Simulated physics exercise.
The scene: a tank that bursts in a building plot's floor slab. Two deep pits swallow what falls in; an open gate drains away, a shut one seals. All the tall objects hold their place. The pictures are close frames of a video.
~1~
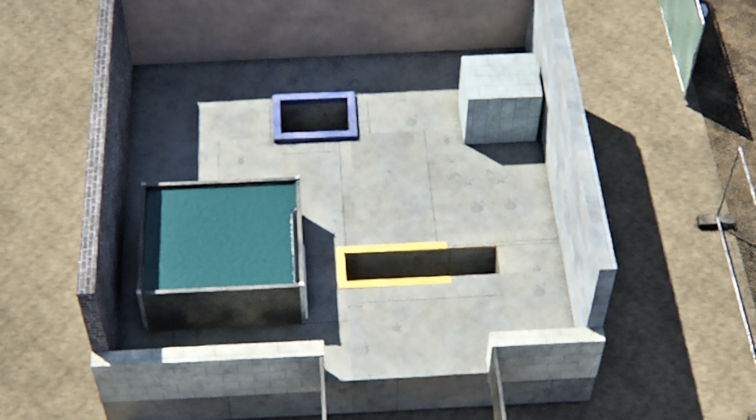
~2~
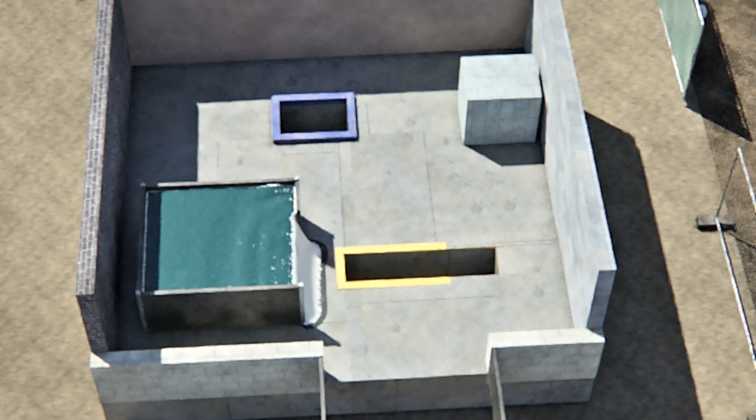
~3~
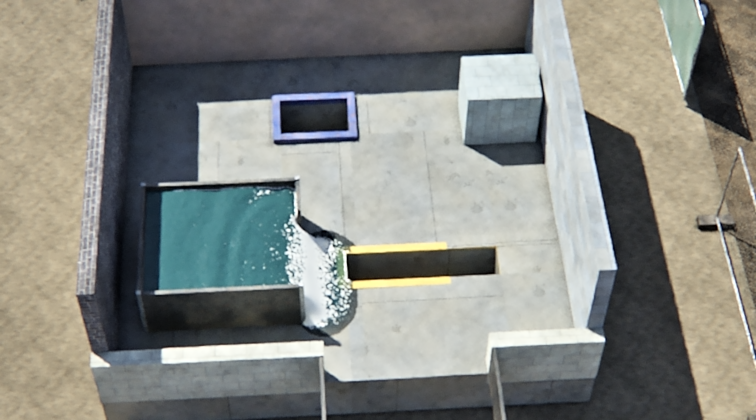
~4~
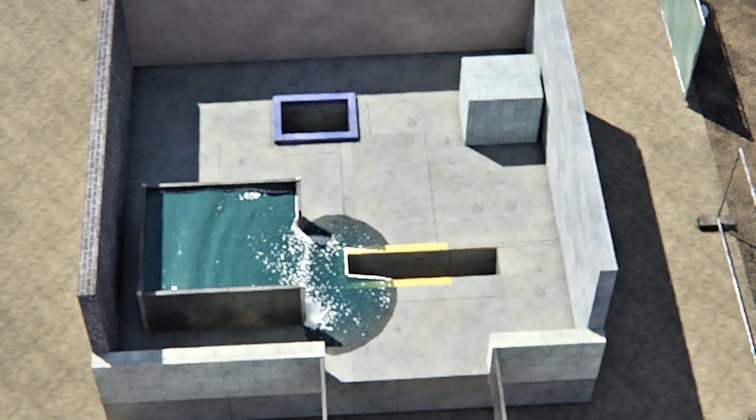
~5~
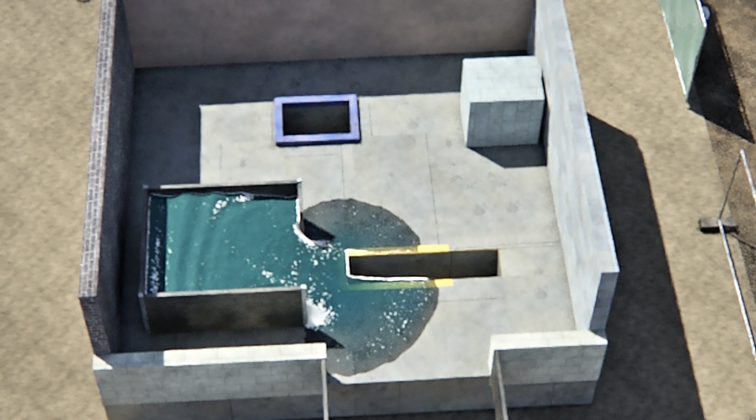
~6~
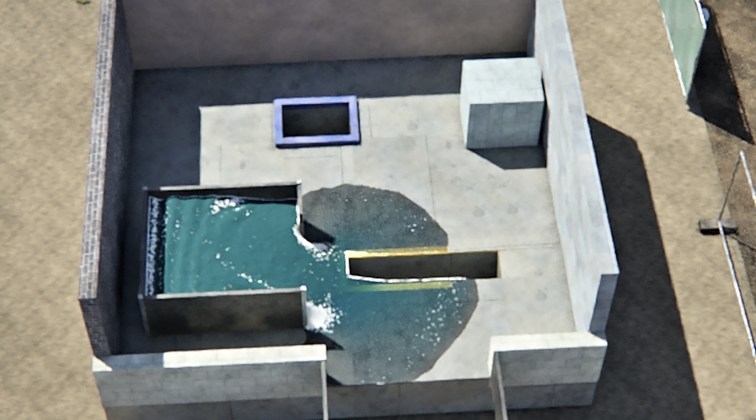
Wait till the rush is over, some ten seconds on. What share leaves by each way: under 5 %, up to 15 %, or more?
One by one: The gate takes over 15 %; the blue pit takes under 5 %; the yellow pit takes over 15 %.
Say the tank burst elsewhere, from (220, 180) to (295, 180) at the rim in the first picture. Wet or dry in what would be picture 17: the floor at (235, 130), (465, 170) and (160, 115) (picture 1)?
In turn: Awash, free of water, wet.
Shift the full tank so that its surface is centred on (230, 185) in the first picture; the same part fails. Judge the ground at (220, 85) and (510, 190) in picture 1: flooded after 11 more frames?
In turn: Clear, awash.
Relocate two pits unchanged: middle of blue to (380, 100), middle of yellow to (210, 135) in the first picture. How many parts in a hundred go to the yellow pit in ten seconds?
Per cent: Yellow 12.
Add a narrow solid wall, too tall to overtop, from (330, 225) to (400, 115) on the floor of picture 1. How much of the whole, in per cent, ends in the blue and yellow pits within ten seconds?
Roughly, in per cent: Blue 0, yellow 50.
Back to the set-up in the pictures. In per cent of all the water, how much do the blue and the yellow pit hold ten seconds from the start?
Near 0 and 48 in a hundred.
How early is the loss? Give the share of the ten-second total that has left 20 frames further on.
Near 60 in a hundred.
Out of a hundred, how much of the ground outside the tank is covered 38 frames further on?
I make it 60 per cent.
A moment on, water covers 35 % of the floor; the gate 2 %, the blue pit 0 %, the yellow pit 13 %.
Next, water covers 40 % of the floor; the gate 7 %, the blue pit 0 %, the yellow pit 22 %.
Then, water covers 40 % of the floor; the gate 11 %, the blue pit 0 %, the yellow pit 30 %.
Later, water covers 60 % of the floor; the gate 16 %, the blue pit 0 %, the yellow pit 39 %.
In the end, water covers 85 % of the floor; the gate 20 %, the blue pit 0 %, the yellow pit 47 %.
